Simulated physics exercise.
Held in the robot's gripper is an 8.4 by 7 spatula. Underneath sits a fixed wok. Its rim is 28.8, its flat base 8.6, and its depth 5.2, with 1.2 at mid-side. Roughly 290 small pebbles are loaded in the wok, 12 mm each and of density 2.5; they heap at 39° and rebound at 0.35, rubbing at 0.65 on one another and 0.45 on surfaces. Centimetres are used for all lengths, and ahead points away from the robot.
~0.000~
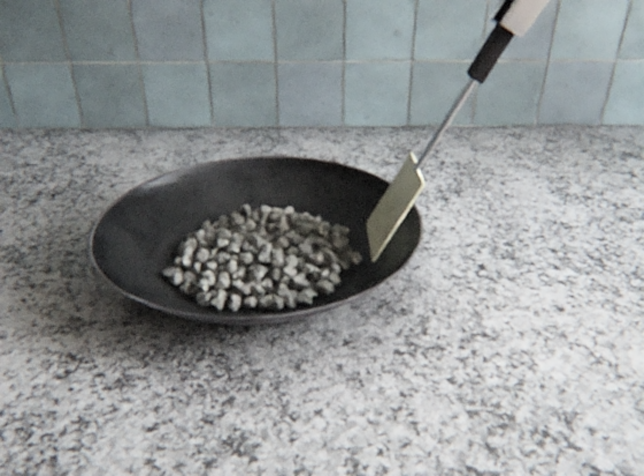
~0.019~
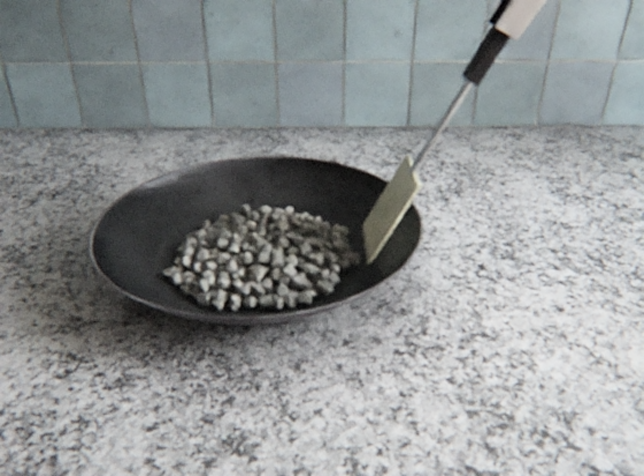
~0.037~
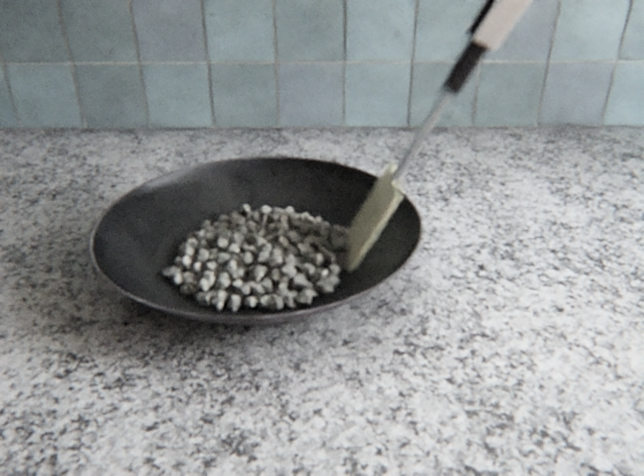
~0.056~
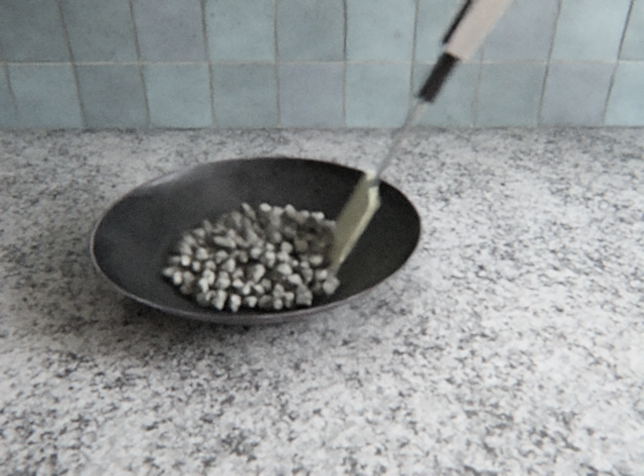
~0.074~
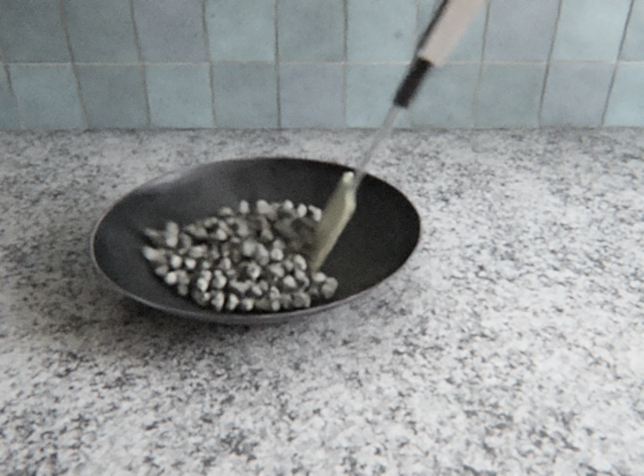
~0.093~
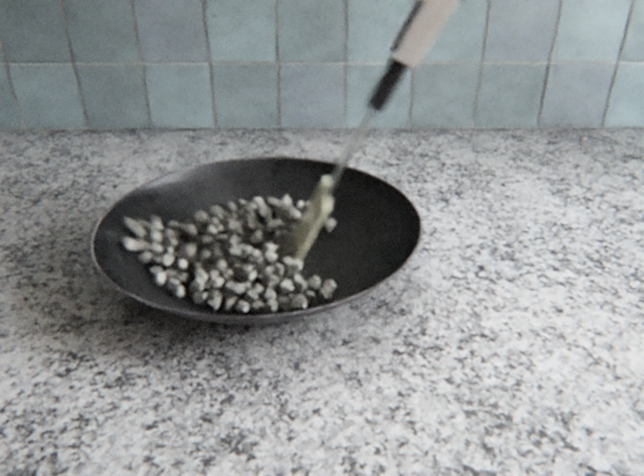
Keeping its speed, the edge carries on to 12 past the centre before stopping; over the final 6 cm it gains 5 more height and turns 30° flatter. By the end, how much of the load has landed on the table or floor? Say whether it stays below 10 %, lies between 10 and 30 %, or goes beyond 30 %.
It goes beyond 30 %.
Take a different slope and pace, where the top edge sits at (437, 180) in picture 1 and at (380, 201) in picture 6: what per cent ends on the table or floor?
Near 30 in a hundred.
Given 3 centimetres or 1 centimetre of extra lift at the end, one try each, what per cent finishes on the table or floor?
I'd say close to 45 percent for the first and close to 45 percent for the second.
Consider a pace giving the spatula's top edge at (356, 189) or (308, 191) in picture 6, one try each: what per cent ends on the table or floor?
First try around 25 %, second try around 45 %.
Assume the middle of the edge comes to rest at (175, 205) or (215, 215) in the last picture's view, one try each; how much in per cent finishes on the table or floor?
Estimates, in order: 10 % and 5 %.
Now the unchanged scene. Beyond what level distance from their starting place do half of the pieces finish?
It comes out at about 8 cm.
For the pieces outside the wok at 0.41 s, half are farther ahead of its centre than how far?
Some 28 centimetres ahead.
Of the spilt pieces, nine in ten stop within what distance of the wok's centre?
Some 55 cm from the centre.
By 0.14 s, sloping 63°, highest piece 7 above the table; 289 in the wok, 1 on the blade or in flight.
By 0.18 s, sloping 56°, highest piece 8 above the table; 280 in the wok, 10 on the blade or in flight.
By 0.41 s, sloping 33°, highest piece 19 above the table; 177 in the wok, 82 on the table or floor, 31 on the blade or in flight.
By 1.46 s, sloping 33°, highest piece 6 above the table; 176 in the wok, 114 on the table or floor.
Final count, 176 in the wok, 114 on the table or floor. That is 39 % on the table or floor.
